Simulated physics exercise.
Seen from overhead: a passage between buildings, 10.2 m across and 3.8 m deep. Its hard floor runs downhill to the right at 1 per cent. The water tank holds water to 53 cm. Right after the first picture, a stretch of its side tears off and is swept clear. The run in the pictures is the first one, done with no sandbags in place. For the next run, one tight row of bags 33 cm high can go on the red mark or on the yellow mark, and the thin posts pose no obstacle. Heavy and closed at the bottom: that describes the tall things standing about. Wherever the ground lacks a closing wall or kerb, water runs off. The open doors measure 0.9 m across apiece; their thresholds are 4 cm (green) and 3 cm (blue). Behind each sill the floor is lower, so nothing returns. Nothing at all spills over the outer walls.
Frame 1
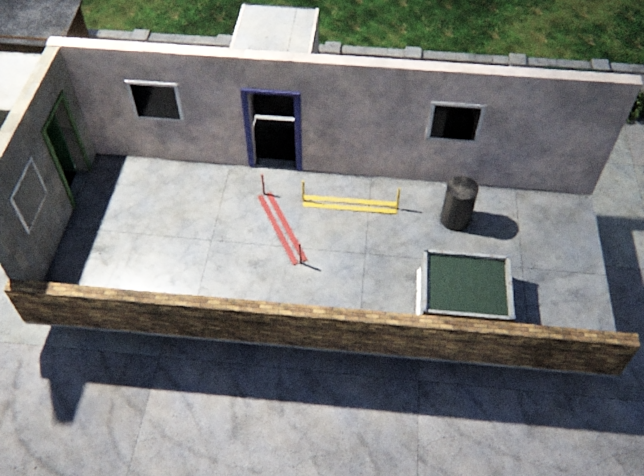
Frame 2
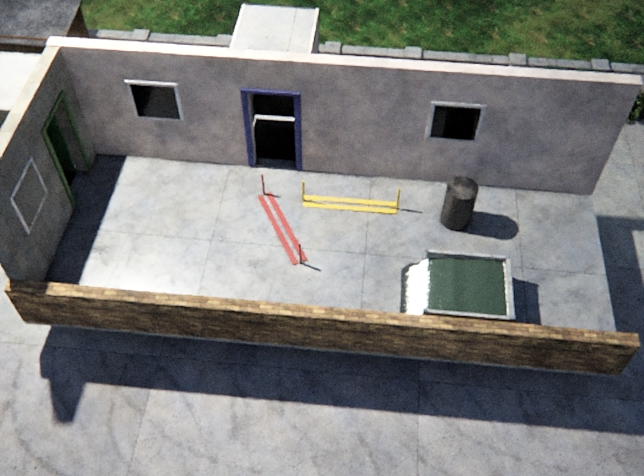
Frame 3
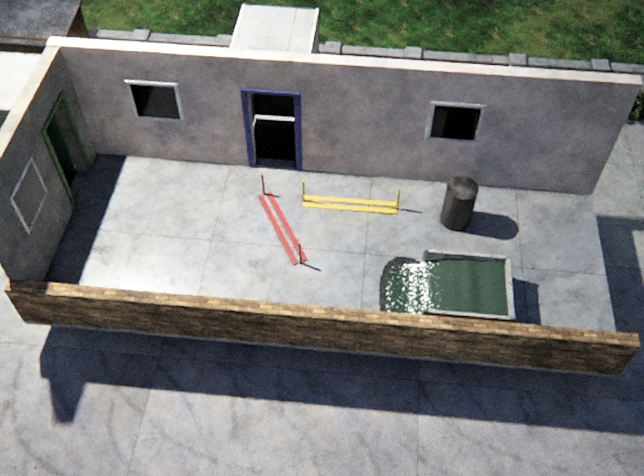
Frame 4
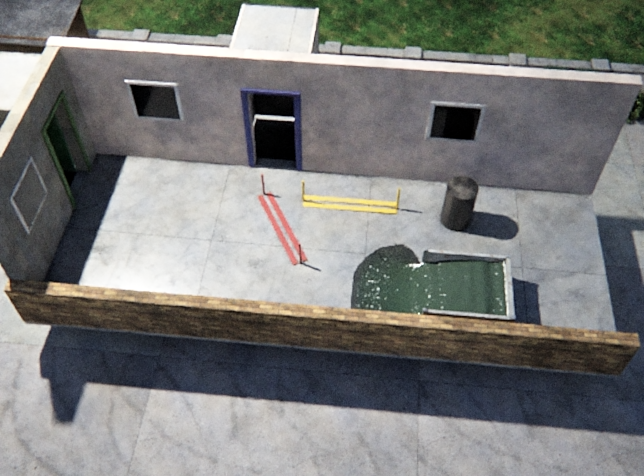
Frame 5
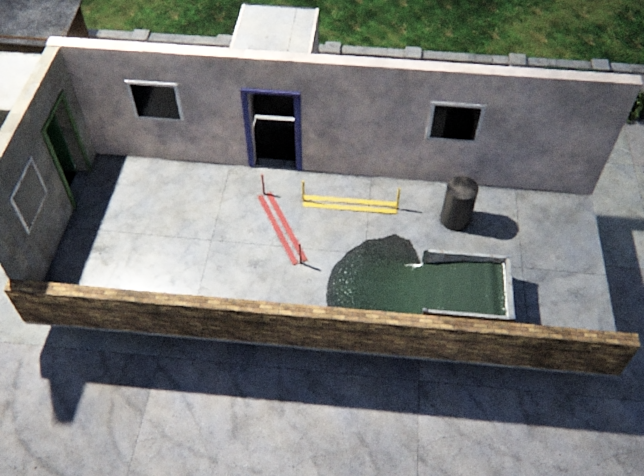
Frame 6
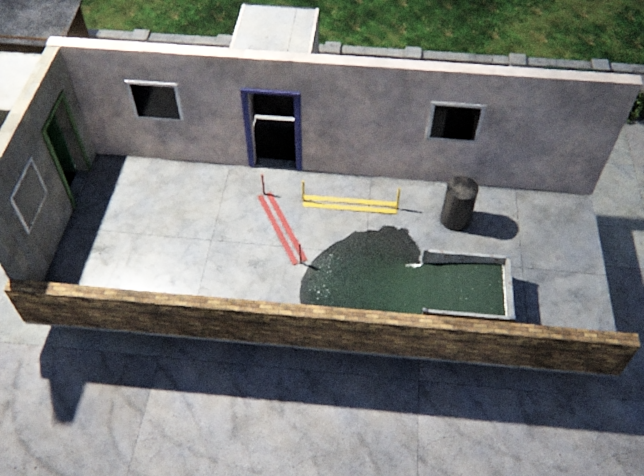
The clip opens on a walled grey yard seen from above, with red and yellow barriers, a dark barrel and a still, full tank of green water. The tank's left side gives way and white, frothy water pours out leftward. It fans into a dark rounded pool, reaching the red barrier's near end.
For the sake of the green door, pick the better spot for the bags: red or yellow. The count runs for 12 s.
I would pick red.
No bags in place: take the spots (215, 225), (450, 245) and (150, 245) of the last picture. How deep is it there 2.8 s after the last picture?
First spot 3 cm, second 0 cm, third 4 cm.
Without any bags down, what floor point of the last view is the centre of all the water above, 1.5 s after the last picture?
Roughly (333, 282).
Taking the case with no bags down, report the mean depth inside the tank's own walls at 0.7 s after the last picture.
Mean depth comes to around 22 centimetres.
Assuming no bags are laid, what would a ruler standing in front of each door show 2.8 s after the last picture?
Reading (cm) - green: 0; blue: 5.
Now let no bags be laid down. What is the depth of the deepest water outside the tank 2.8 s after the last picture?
I'd say some 16 centimetres at most.
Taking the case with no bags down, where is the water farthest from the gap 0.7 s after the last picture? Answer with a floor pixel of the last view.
The farthest wet point sits close to (204, 267).
Then, 0.7 s after the last picture water covers 25 % of the floor and is deepest (18 cm) near (413, 302) in the run without bags; in at the green door, 0 L with no bags, 0 L with the row on red, 0 L on yellow.
Then, 1.5 s after the last picture water covers 40 % of the floor and is deepest (12 cm) near (362, 332) in the run without bags; in at the green door, 0 L with no bags, 0 L with the row on red, 0 L on yellow.
Then, 2.8 s after the last picture water covers 60 % of the floor and is deepest (16 cm) near (46, 302) in the run without bags; in at the green door, 0 L with no bags, 0 L with the row on red, 0 L on yellow.
Then, 6.3 s after the last picture water covers 65 % of the floor and is deepest (8 cm) near (185, 200) in the run without bags; in at the green door, 19 L with no bags, 2 L with the row on red, 32 L on yellow.
Then, 11.3 s after the last picture water covers 75 % of the floor and is deepest (7 cm) near (433, 221) in the run without bags; in at the green door, 25 L with no bags, 4 L with the row on red, 37 L on yellow.
